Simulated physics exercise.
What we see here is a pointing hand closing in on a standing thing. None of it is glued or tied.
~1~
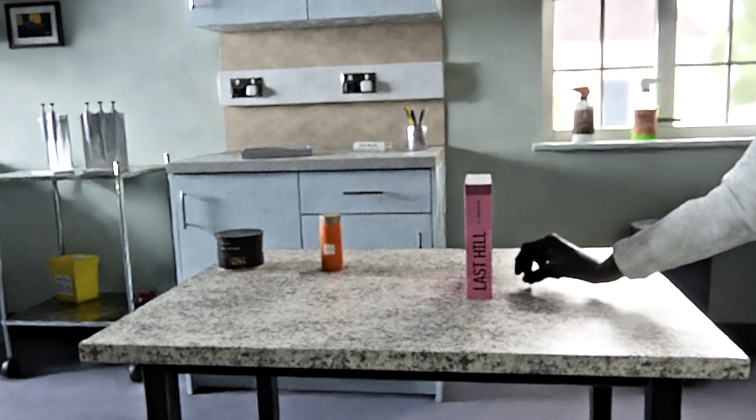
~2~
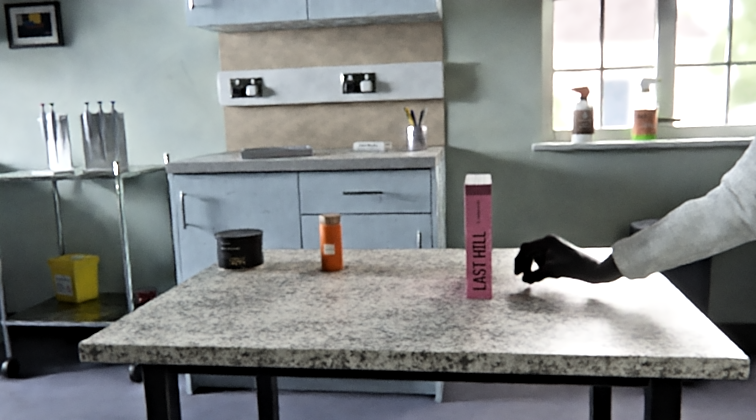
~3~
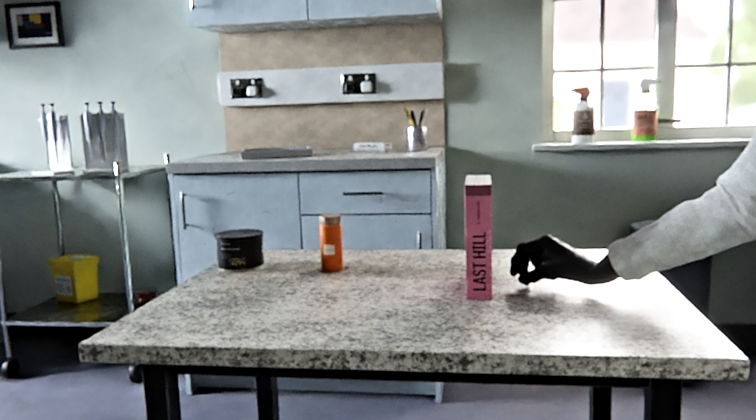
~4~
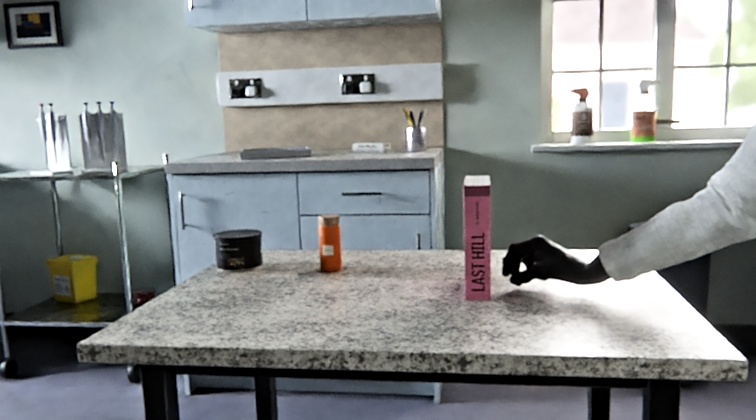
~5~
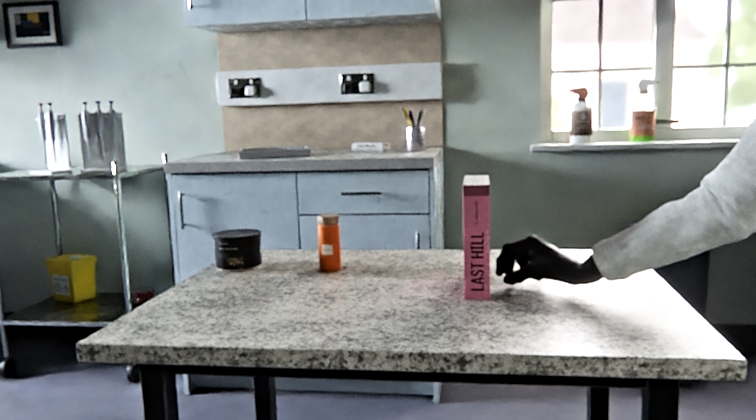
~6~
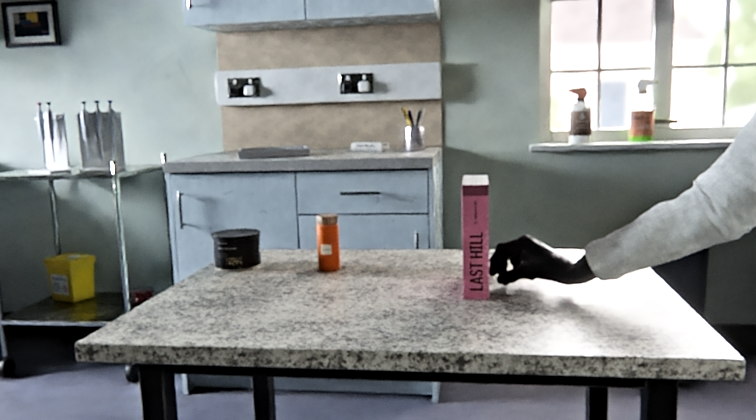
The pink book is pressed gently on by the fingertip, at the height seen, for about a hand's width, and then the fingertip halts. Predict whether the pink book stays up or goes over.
It stays up.
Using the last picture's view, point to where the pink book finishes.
Around (408, 234).
Then, 0.40 s later than the last frame, pink book moved a little near (453, 234).
Then, 0.80 s later than the last frame, pink book moved about its own width near (424, 234).
When it is over, moved from the start, pink book. End places, in pixels of the last picture, pink book near (408, 234).
